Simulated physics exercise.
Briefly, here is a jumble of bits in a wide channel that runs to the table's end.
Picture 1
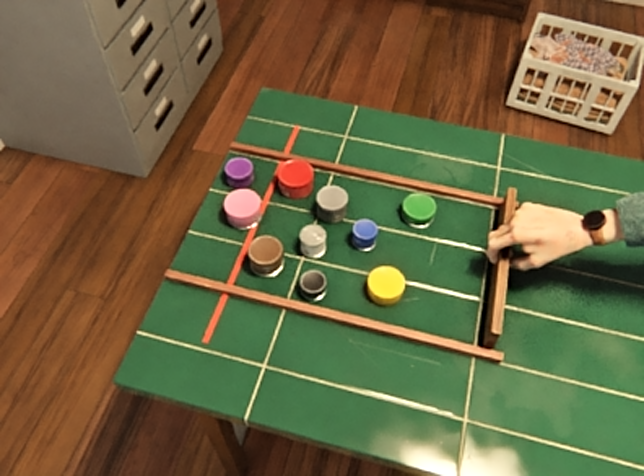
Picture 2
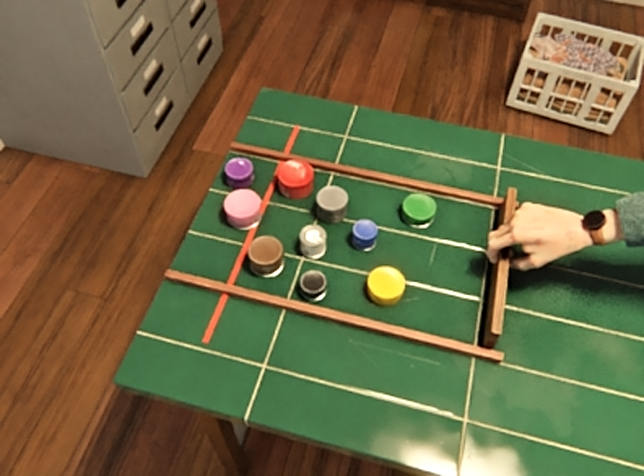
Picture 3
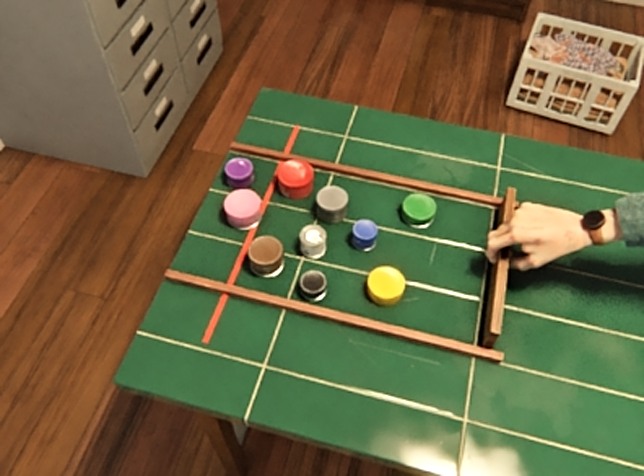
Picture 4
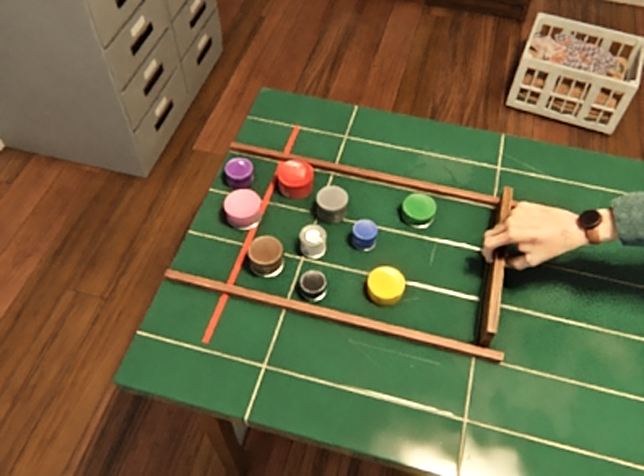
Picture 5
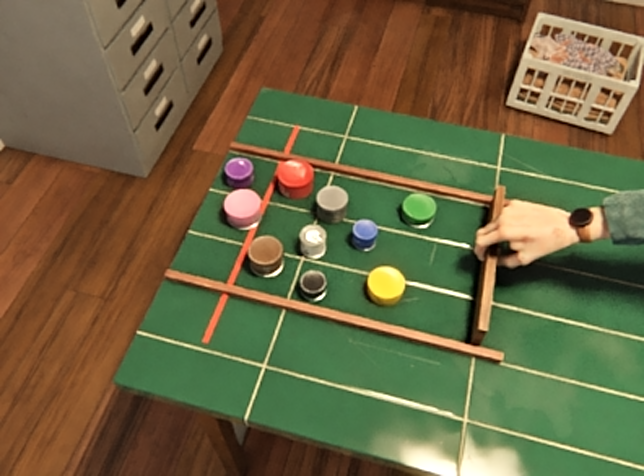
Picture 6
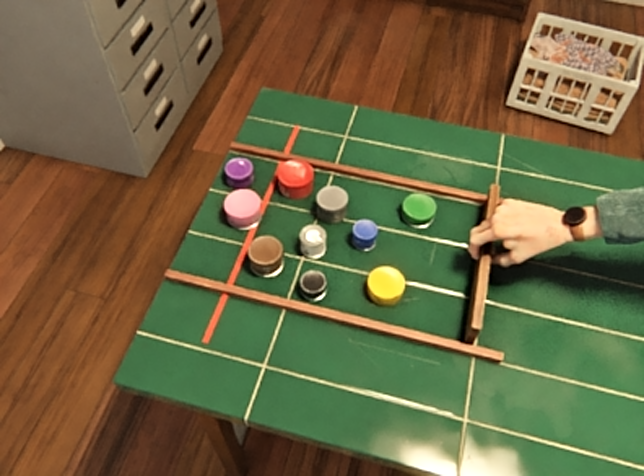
At first, a hand rests on a wooden board at the right end of a channel on a green table, where ten colourful tubs and tins sit scattered near a red tape line. Then the hand slides the board slightly left between the rails, while the containers stay still.
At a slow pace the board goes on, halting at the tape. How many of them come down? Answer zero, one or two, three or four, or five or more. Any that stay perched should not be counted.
One or two.
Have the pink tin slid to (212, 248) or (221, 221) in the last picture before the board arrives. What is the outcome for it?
First: Gone; second: Safe.
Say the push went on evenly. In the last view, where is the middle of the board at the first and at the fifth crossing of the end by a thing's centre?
The first puts it near (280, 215), the next near (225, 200).
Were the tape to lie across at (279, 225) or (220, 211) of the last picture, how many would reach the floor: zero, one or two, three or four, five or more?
So for the first place I'd say not one, and for the second at least five.
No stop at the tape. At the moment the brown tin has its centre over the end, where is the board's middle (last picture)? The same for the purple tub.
I reckon its middle sits around (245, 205) and then around (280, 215).
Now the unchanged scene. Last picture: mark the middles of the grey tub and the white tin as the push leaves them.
Final spots - grey tub (240, 184), white tin (238, 221).
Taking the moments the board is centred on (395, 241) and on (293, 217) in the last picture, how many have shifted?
2 at one spot and 9 at the other.
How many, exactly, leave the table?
I count 1 in all.
A little later, none off yet; purple tub at rest near (240, 173); pink tin at rest near (243, 210); red tub at rest near (296, 179).
When it is over, the number that fall off is one or two; down, purple tub.
